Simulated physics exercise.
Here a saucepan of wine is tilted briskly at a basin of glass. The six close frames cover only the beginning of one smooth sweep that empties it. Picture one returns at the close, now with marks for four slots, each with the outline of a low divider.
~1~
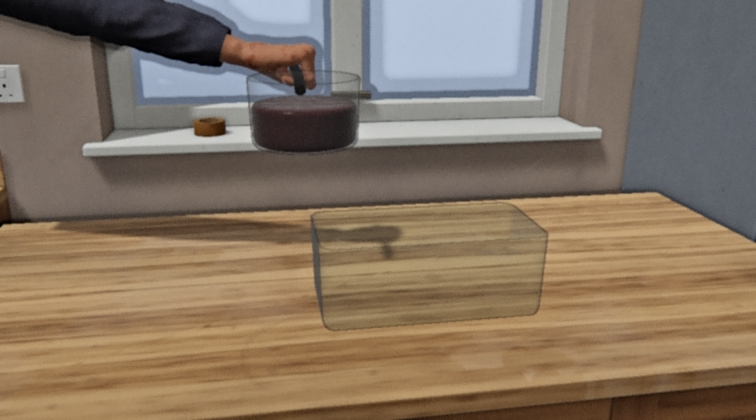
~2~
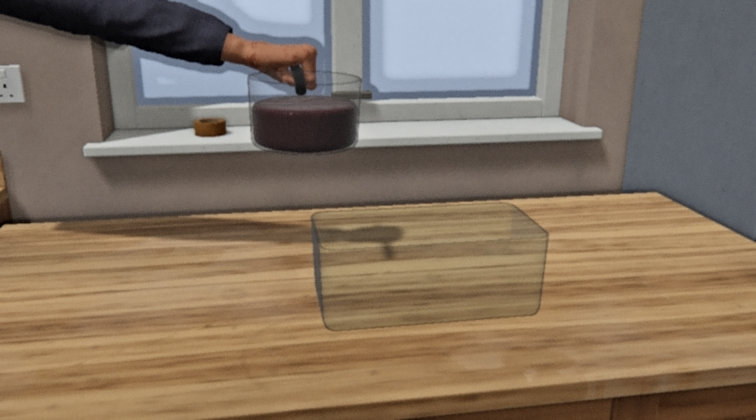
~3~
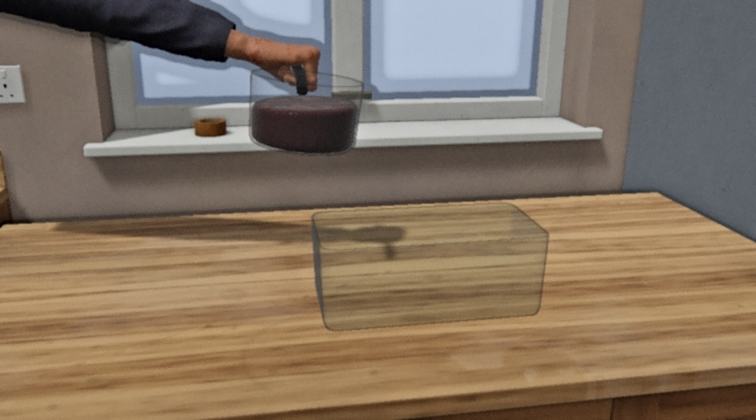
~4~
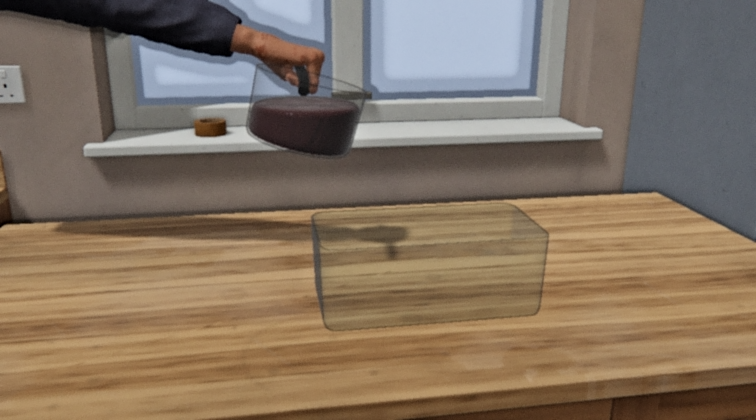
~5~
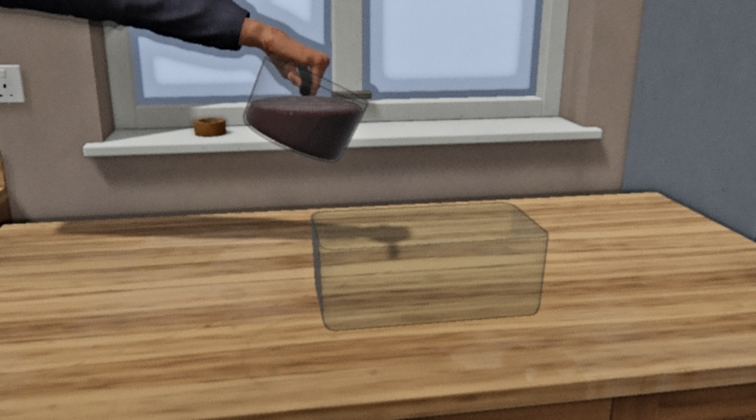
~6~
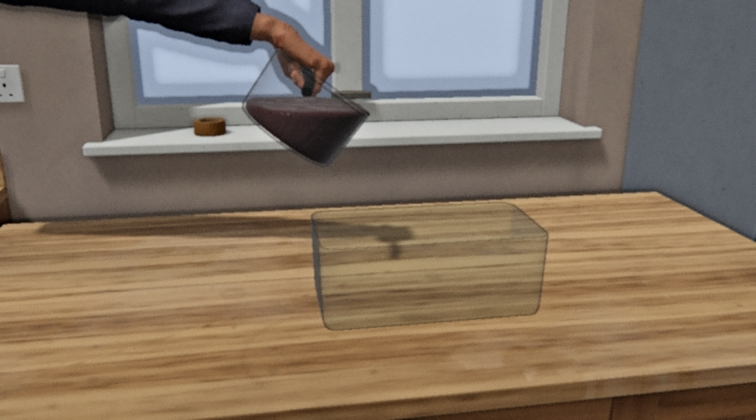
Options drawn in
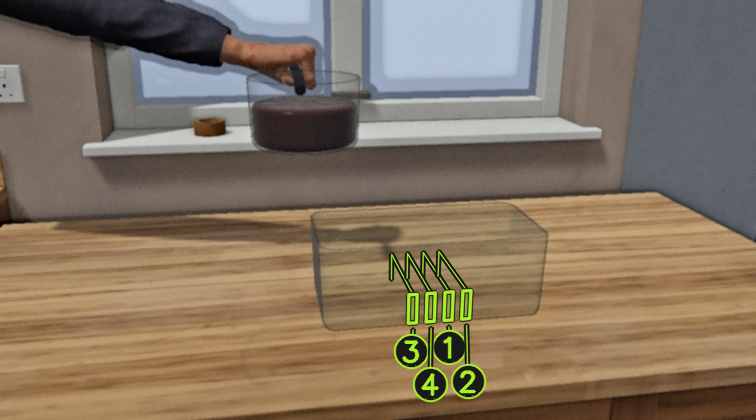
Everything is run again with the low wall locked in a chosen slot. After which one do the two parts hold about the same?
Slot 3 does it best.
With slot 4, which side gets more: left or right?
The left one.
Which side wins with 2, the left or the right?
More ends on the left.
In lime, 1 at (448, 326); 2 at (466, 325); 3 at (413, 329); 4 at (431, 327).
If 1 is chosen, about 93 % ends left of the wall and 5 % right of it.
If 2 is chosen, about 91 % ends left of the wall and 7 % right of it.
If 3 is chosen, about 46 % ends left of the wall and 52 % right of it.
If 4 is chosen, about 76 % ends left of the wall and 22 % right of it.
